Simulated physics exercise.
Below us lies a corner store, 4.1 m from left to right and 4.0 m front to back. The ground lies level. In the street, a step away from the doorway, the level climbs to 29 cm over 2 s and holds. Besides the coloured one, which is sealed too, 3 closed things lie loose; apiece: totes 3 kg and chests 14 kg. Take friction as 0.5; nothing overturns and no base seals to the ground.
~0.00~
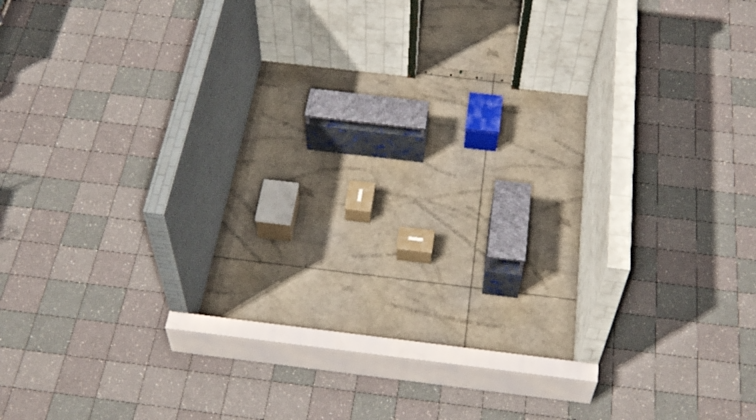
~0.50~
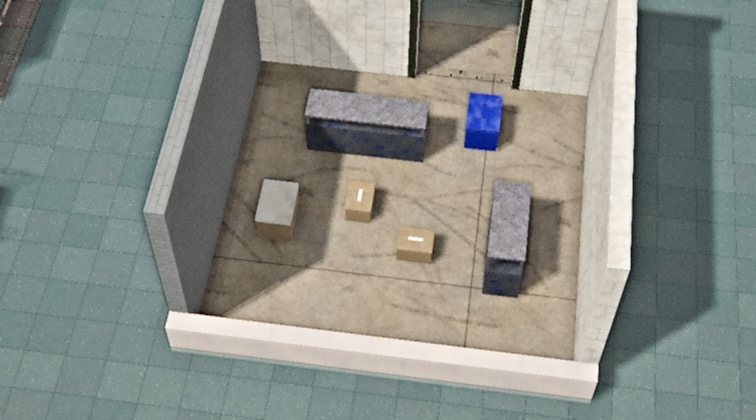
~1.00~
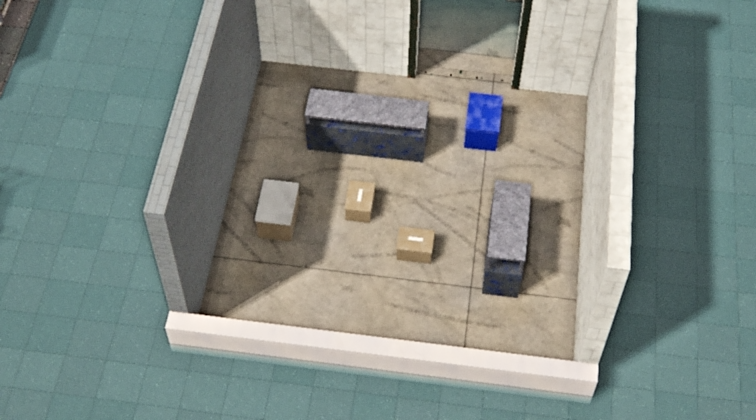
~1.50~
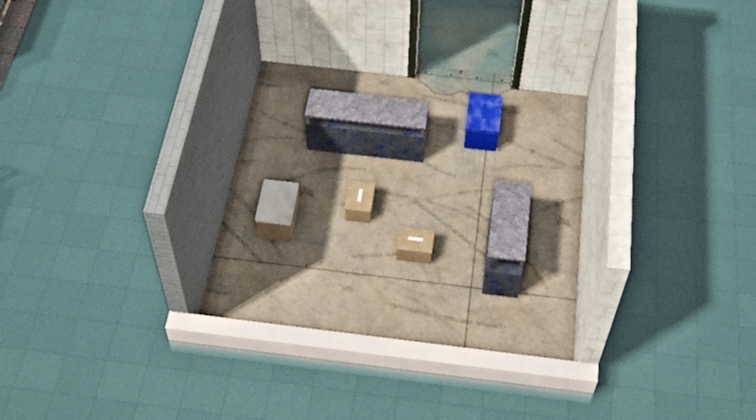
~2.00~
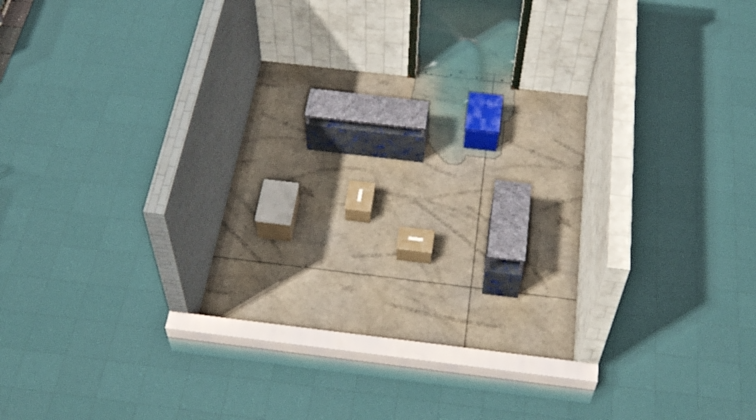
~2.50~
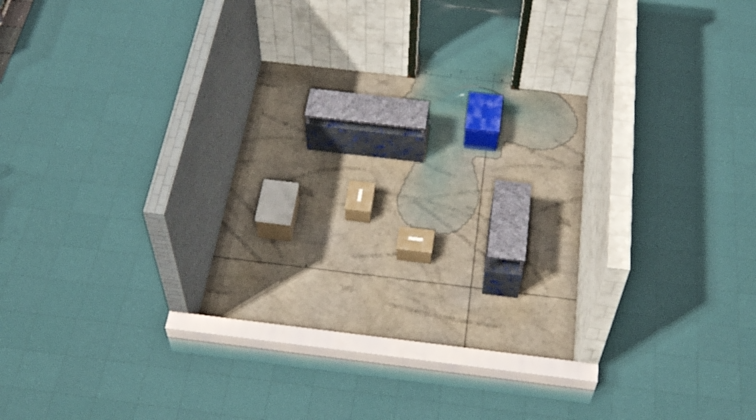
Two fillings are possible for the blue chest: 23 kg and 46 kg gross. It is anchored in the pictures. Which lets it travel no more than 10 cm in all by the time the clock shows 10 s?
I expect that neither weight holds it.
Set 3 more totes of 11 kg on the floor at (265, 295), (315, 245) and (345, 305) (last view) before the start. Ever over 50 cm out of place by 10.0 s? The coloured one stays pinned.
In that order: Over, past it, past it.
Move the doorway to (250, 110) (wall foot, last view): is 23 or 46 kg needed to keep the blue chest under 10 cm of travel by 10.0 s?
Then neither weight holds it.
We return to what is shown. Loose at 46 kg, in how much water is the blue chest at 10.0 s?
About 10 cm.
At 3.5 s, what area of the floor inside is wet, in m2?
Roughly 8.5 m2.
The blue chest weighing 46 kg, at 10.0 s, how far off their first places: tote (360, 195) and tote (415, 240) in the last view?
In turn: 60 cm, 100 cm.
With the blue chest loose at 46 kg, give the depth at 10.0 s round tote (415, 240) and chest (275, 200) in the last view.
Roughly 13 and 18 cm.
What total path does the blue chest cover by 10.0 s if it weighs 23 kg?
About 100 cm.
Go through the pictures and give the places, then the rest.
The blue chest at (484, 112) rests on the ground; water covers 0.0 m2; 0 of 4 have shifted, in the first picture.
The blue chest at (484, 112) rests on the ground; water covers 0.0 m2; 0 of 4 have shifted, in the second picture.
The blue chest at (484, 112), on the bottom; 0.0 m2 under water; 0 of 4 have shifted, in the third picture.
The blue chest at (484, 112), on the bottom; water covers 0.2 m2; 0 of 4 have shifted, in the fourth picture.
The blue chest at (484, 112), on the bottom; water covers 0.9 m2; 0 of 4 have shifted, in the fifth picture.
The blue chest at (484, 112) rests on the ground; 2.5 m2 under water; 0 of 4 have shifted, in the sixth picture.
After 3.5 s the blue chest would be 97 cm from its start with 23 kg and 47 cm from its start with 46 kg; 7 cm of water round it then.
After 4.5 s the blue chest would be 97 cm from its start with 23 kg and 51 cm from its start with 46 kg; 8 cm of water round it then.
After 7.0 s the blue chest would be 97 cm from its start with 23 kg and 61 cm from its start with 46 kg; 10 cm of water round it then.
After 10.0 s the blue chest would be 99 cm from its start with 23 kg and 77 cm from its start with 46 kg; 10 cm of water round it then.
